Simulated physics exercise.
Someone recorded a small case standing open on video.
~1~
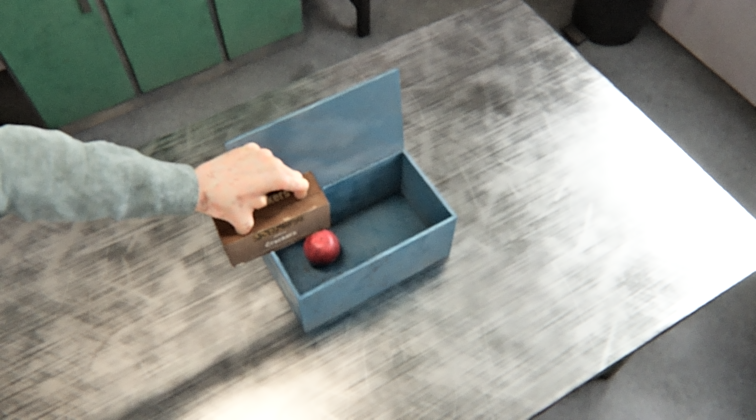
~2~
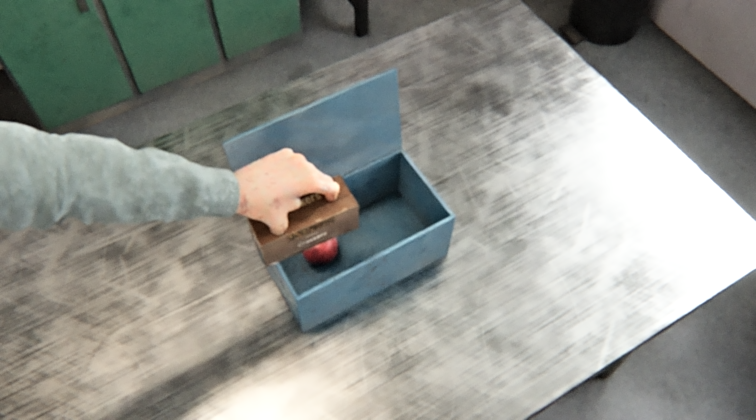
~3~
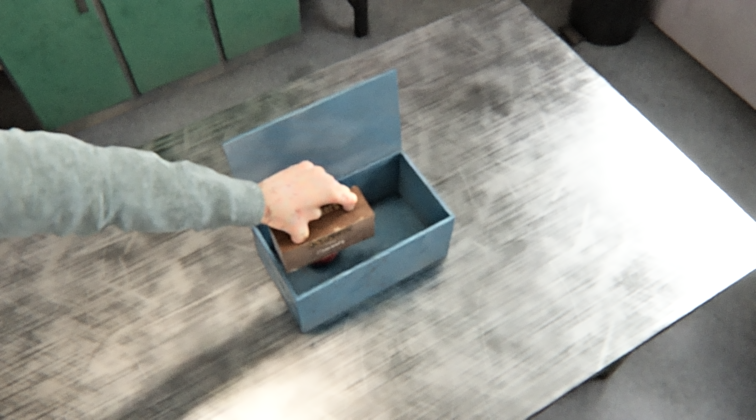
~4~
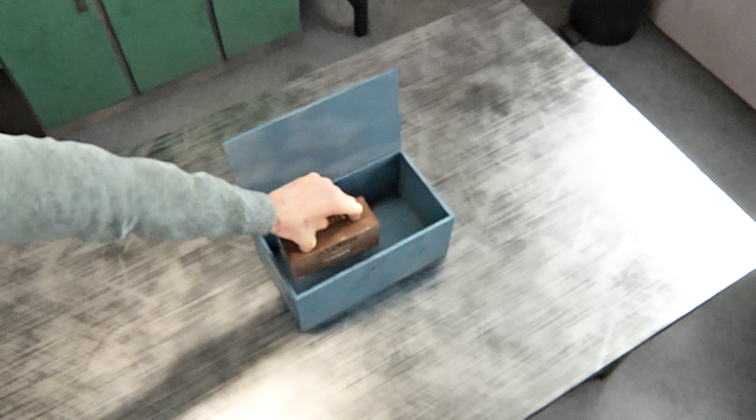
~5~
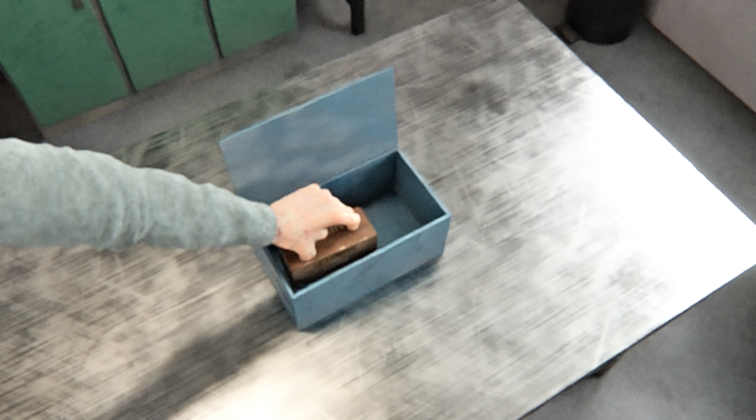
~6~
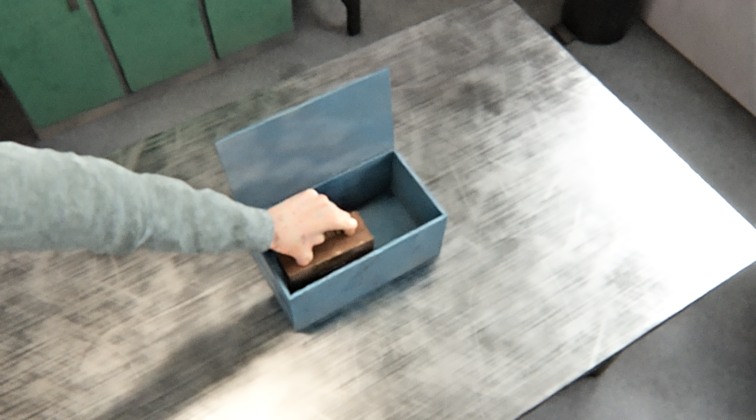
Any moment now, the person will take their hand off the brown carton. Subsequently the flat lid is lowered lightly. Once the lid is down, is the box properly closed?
Turns out there's room for the lid.
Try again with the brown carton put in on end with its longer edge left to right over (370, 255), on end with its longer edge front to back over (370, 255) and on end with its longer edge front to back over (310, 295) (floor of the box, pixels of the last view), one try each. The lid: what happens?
First try: The lid remains open; second try: It remains open; third try: It remains open.
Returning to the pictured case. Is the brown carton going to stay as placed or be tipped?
In the end, the brown carton keeps its orientation.
Then, 0.80 s after the last picture, lid starting down; brown carton slid a little near (322, 267); red apple rolled a little.
Then, 1.60 s after the last picture, lid 57° above the rim; brown carton slid a little near (322, 267); red apple rolled a little.
Then, 2.10 s after the last picture, lid 18° above the rim; brown carton slid a little near (322, 267); red apple rolled a little.
At rest, lid shut; moved from the start, brown carton; red apple in place. Seen from the same camera at the end, brown carton near (322, 267).
